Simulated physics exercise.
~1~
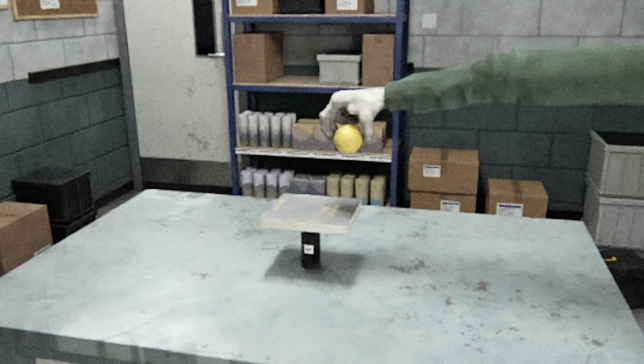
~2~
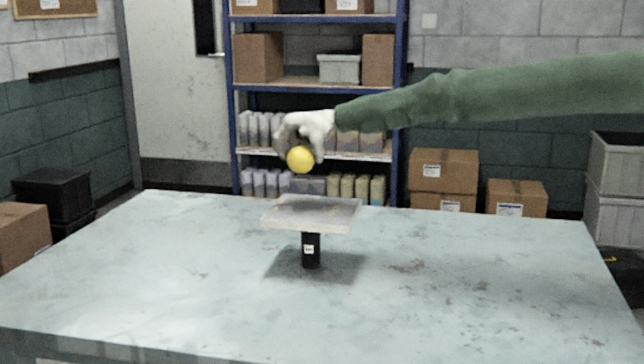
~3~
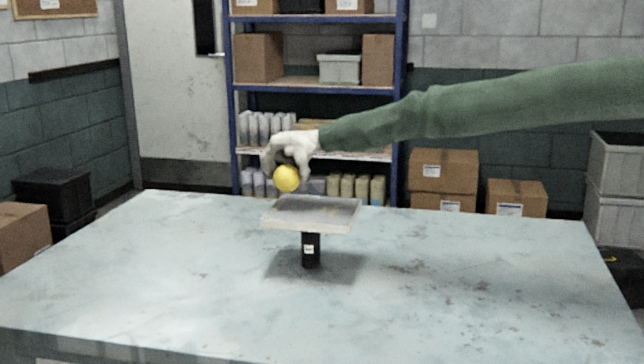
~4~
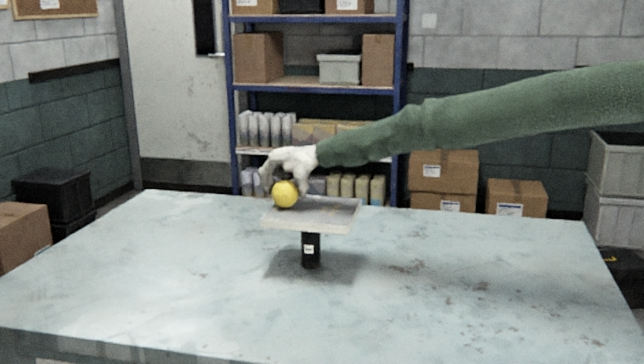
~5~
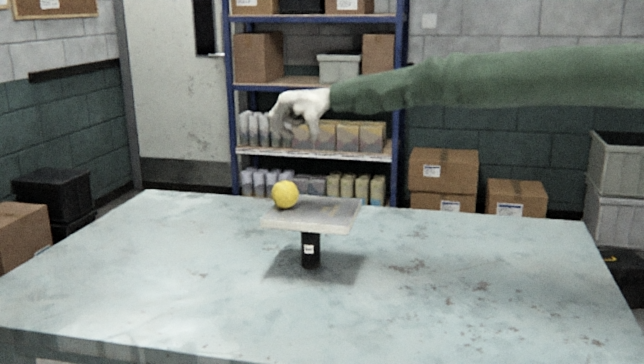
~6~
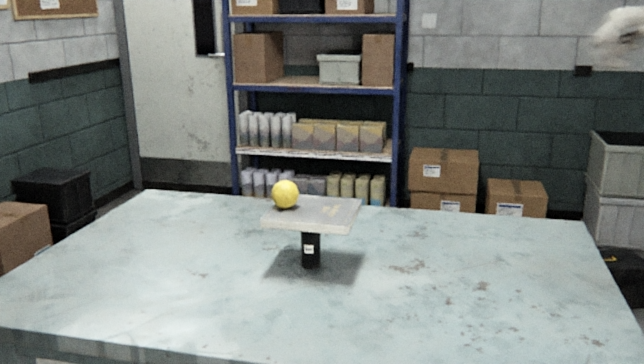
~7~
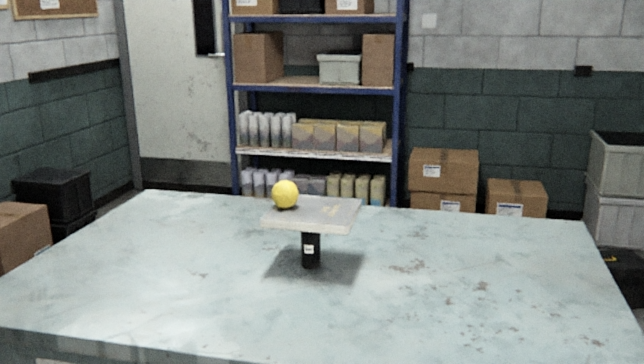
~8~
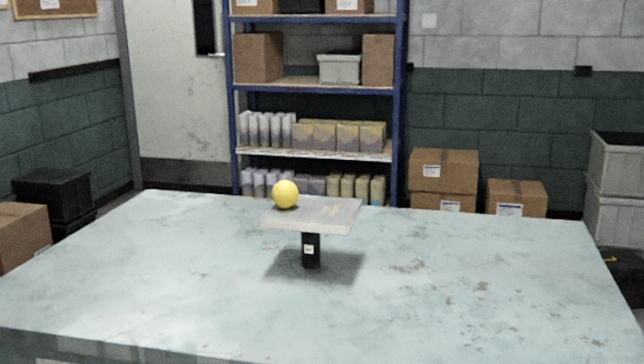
A yellow lemon was carried left and lowered by a gloved hand onto the left side of a flat grey book balanced on a small black shaker. The hand let go and drew away, and the lemon stayed put with everything still balanced.
